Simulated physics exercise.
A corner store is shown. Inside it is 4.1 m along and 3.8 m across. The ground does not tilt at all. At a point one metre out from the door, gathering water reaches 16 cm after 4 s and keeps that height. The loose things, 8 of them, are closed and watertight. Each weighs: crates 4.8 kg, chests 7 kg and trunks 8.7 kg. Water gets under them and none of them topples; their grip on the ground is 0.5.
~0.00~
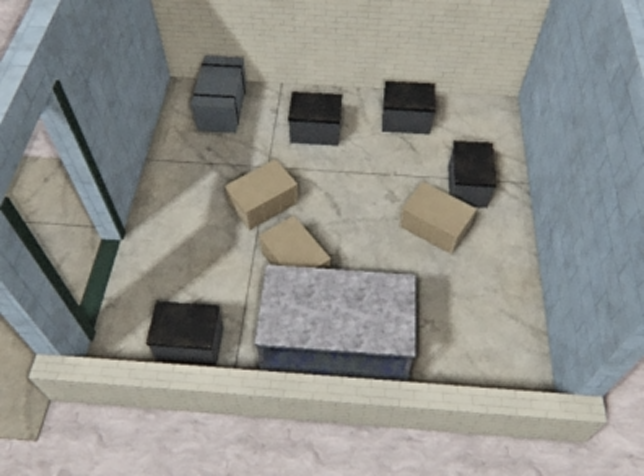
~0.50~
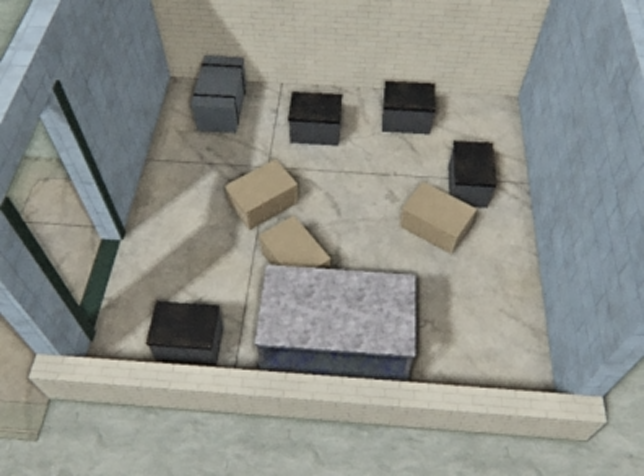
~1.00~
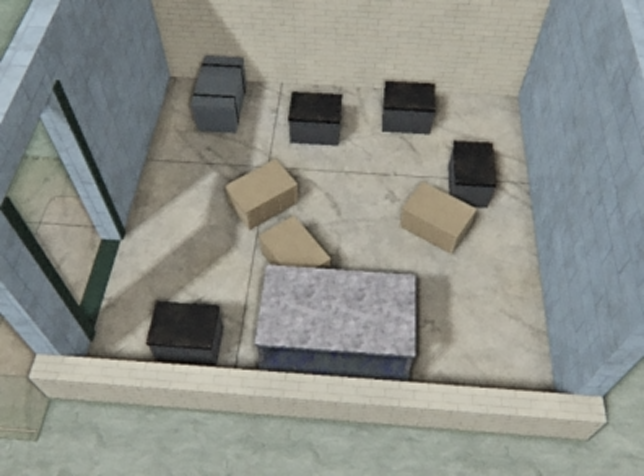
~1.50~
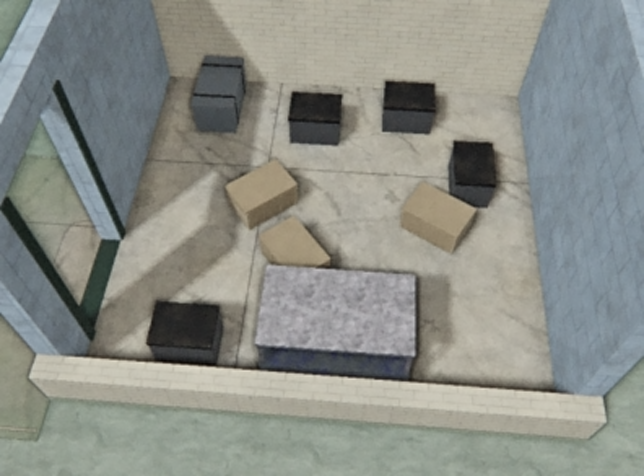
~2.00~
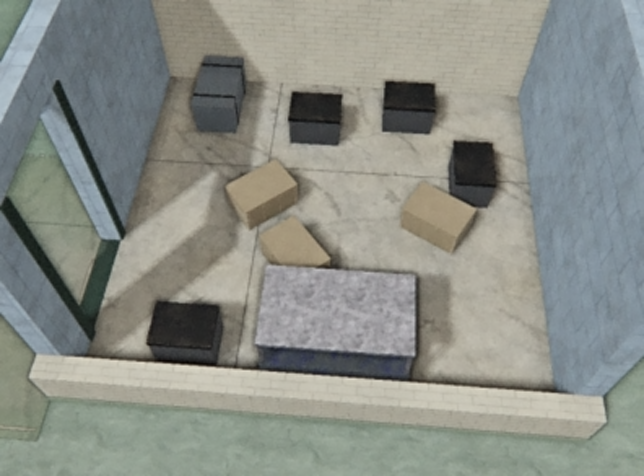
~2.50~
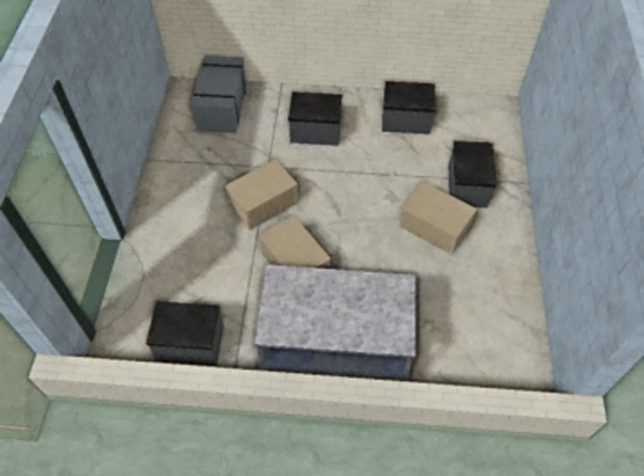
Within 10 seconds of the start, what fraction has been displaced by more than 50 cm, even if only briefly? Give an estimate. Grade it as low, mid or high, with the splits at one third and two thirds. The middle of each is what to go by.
Grade: Mid, one to two thirds.
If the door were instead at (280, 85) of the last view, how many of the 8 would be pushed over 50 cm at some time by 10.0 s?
4.
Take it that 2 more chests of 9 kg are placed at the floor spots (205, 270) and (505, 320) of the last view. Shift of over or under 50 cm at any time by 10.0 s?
The first: Farther. The second: Not as far.
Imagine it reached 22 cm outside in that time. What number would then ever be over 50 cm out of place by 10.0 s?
Then the count would be 7.
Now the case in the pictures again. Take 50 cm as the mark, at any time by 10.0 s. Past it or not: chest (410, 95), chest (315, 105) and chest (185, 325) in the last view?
Order as asked - a smaller shift, a smaller shift, a bigger shift.
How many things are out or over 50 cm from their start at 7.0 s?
I make it 2.
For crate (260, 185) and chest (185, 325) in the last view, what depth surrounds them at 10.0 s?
Depths: Near 4 cm, then near 3 cm.
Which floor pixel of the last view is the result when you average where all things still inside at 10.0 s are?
Centred roughly on (393, 167).
After 3.5 s 0 of 8 are over 50 cm from their spots; 0 afloat.
After 4.5 s 0 of 8 are over 50 cm from their spots; 0 afloat.
After 7.0 s 2 of 8 are over 50 cm from their spots; 3 afloat.
After 10.0 s 5 of 8 are over 50 cm from their spots, and 5 have been at some point; 7 afloat.
